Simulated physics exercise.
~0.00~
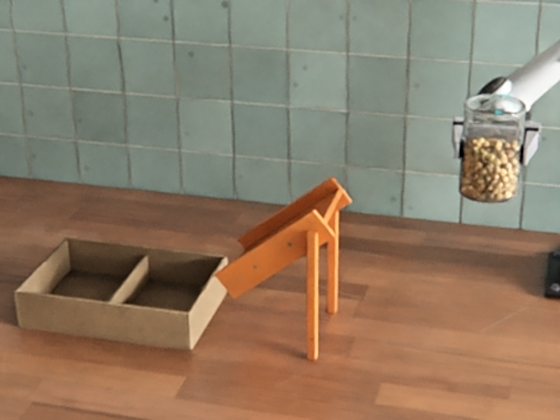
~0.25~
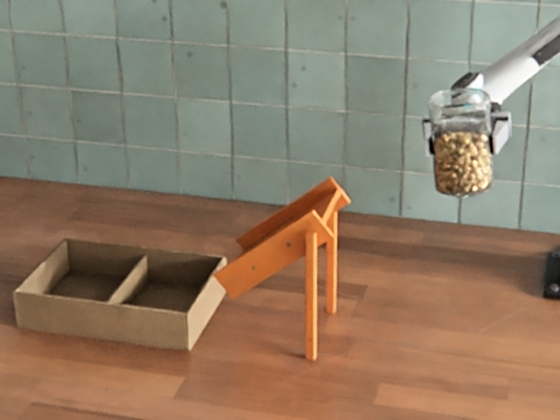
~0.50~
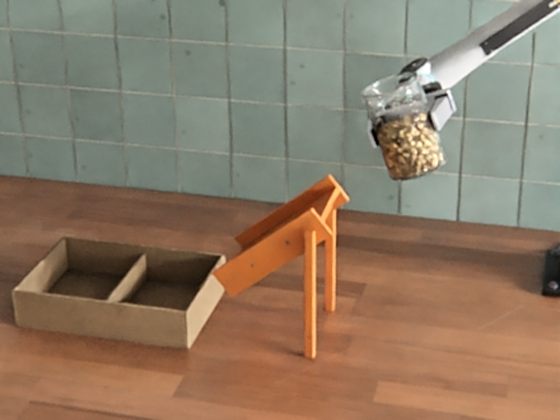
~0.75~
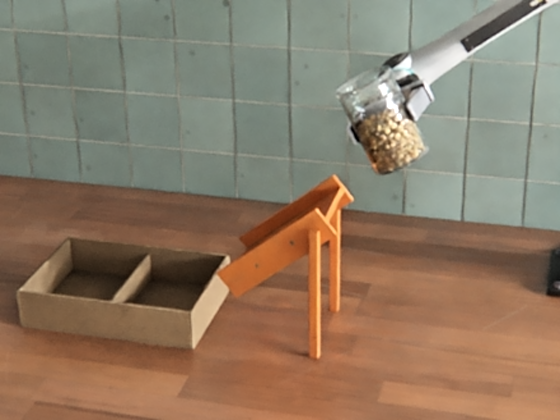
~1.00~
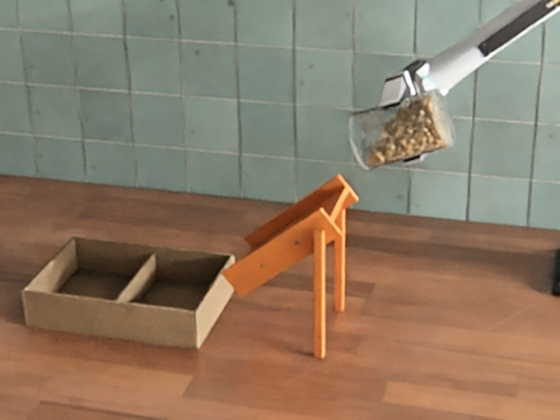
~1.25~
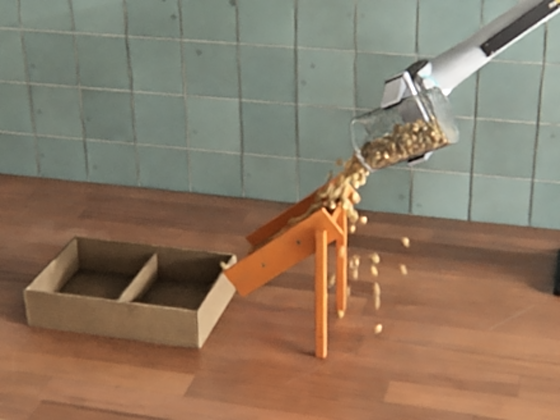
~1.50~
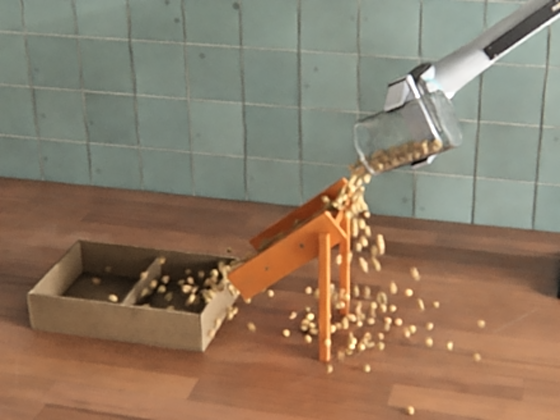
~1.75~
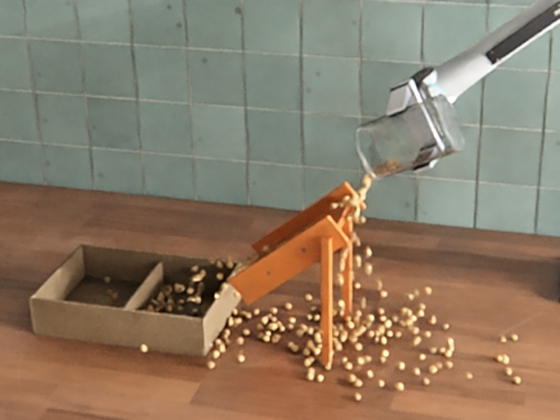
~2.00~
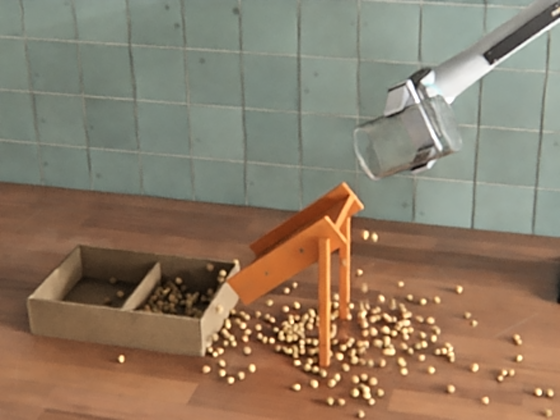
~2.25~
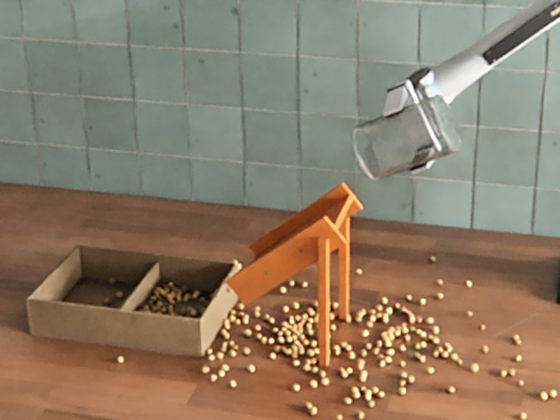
The clip opens on a robot gripper holding a clear cup of dried chickpeas, upright, to the right of an orange chute that slopes down to a divided, open box on a wooden tabletop. The arm carries the cup left toward the top of the chute, tipping it on the way until it lies on its side. Chickpeas pour out, some sliding down the chute into the box while many spill past its raised end and scatter around its legs. The cup empties and stays tipped. Most of the chickpeas end up on the tabletop, with a smaller pile in the box's nearer compartment and only a few in the far one.
